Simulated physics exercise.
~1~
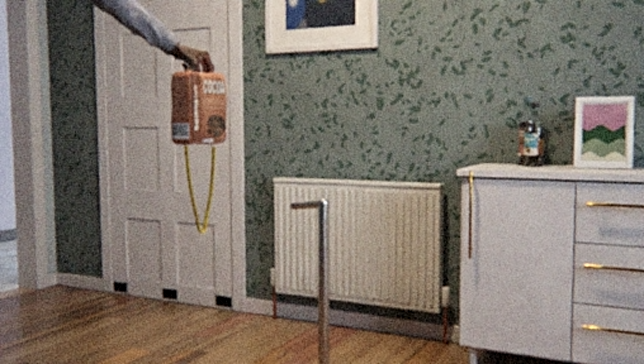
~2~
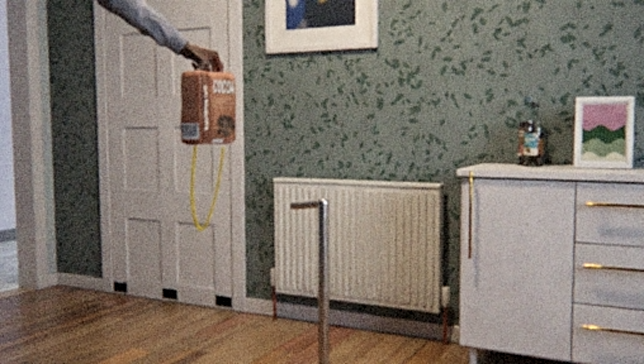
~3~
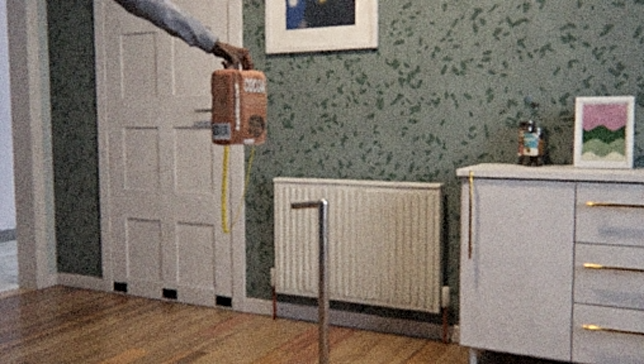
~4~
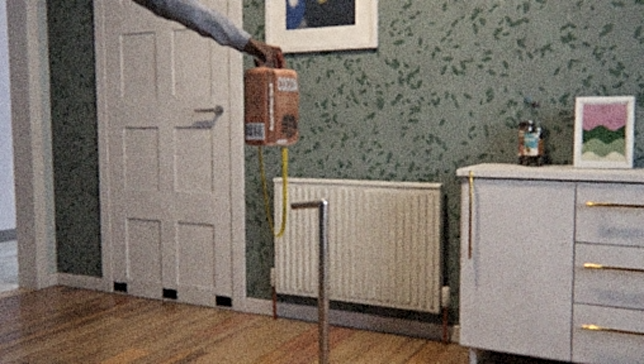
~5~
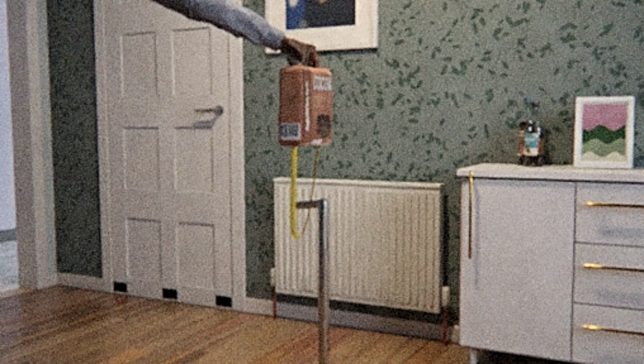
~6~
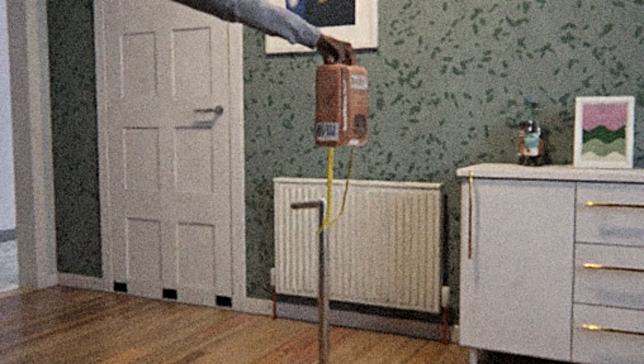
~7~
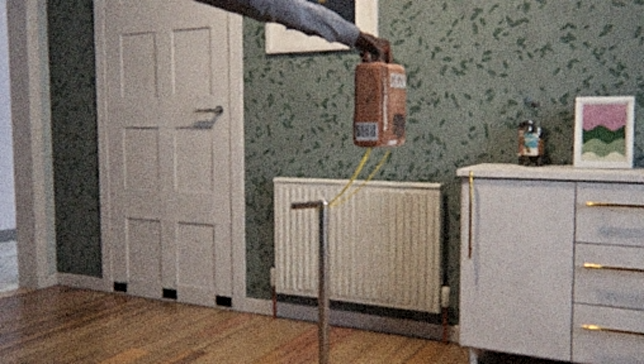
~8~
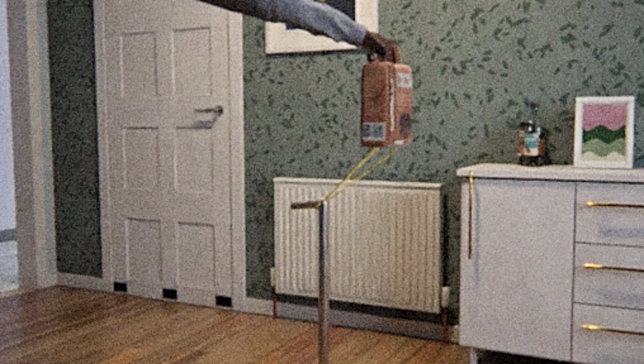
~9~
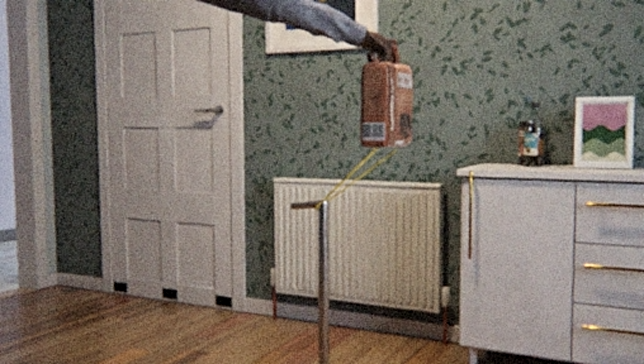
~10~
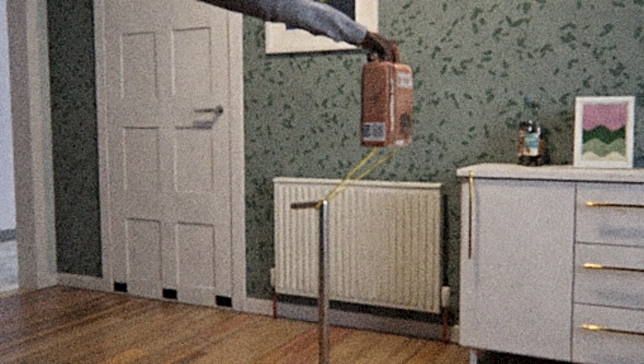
The clip opens with an arm reaching in from the upper left, the hand holding an orange sack upright in front of a white door, a loop of yellow ribbon dangling beneath it. The hand carries the sack steadily to the right, past the door and towards a metal post with a hooked top that stands before a white radiator. The sack passes above the post while the ribbon hangs down beside it. As the sack moves further right, the loop catches on the hook and pulls into a slanting line. The hand stops, still holding the snagged sack upright, with the ribbon stretched tight to the post.
